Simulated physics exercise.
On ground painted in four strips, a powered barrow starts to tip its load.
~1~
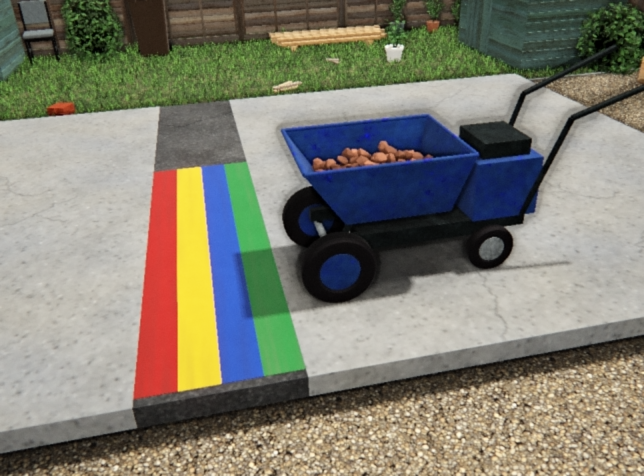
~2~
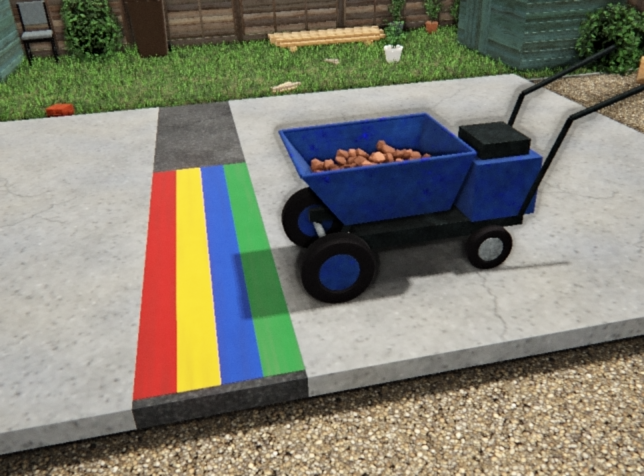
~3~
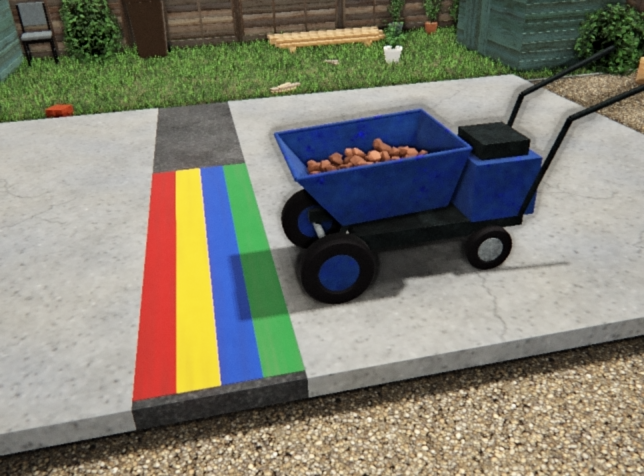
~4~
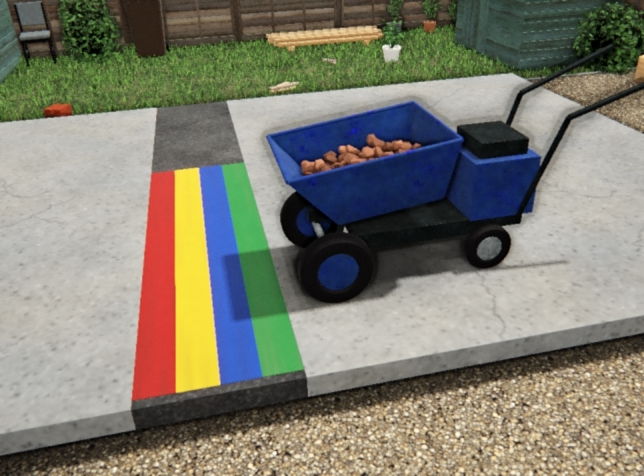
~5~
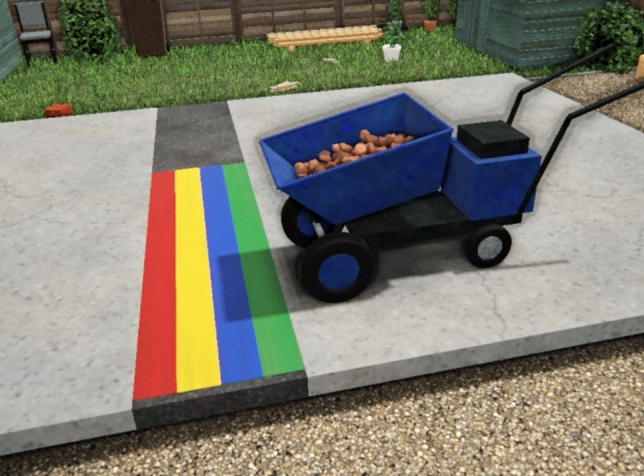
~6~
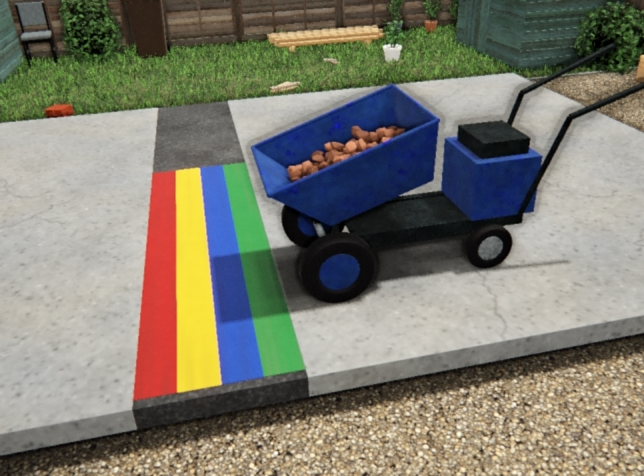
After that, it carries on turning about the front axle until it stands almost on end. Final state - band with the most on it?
Yellow band.
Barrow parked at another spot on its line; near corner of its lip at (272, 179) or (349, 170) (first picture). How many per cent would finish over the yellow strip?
Some 30 in a hundred, then some 20 in a hundred.
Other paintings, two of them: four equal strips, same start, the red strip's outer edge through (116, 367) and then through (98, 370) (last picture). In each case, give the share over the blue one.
Shares: 30 %; then 40 %.
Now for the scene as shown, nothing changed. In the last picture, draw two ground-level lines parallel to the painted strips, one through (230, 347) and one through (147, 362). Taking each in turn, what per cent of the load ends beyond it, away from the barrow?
Respectively 80 and 10 %.
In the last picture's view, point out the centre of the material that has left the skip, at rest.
Roughly at (192, 287).
Just after the last frame, skip tipped steeply; every one in the skip.
A moment on, skip tipped right over; almost all in the skip; just a few over the blue strip; about a tenth over the yellow strip.
Further on, skip tipped right over; roughly a quarter in the skip; about a tenth over the blue strip; roughly a third over the yellow strip; roughly a quarter over the red strip; about a tenth off the paint.
When it is over, skip tipped right over; about a tenth in the skip; just a few over the green strip; roughly a quarter over the blue strip; roughly a third over the yellow strip; roughly a quarter over the red strip; about a tenth off the paint.
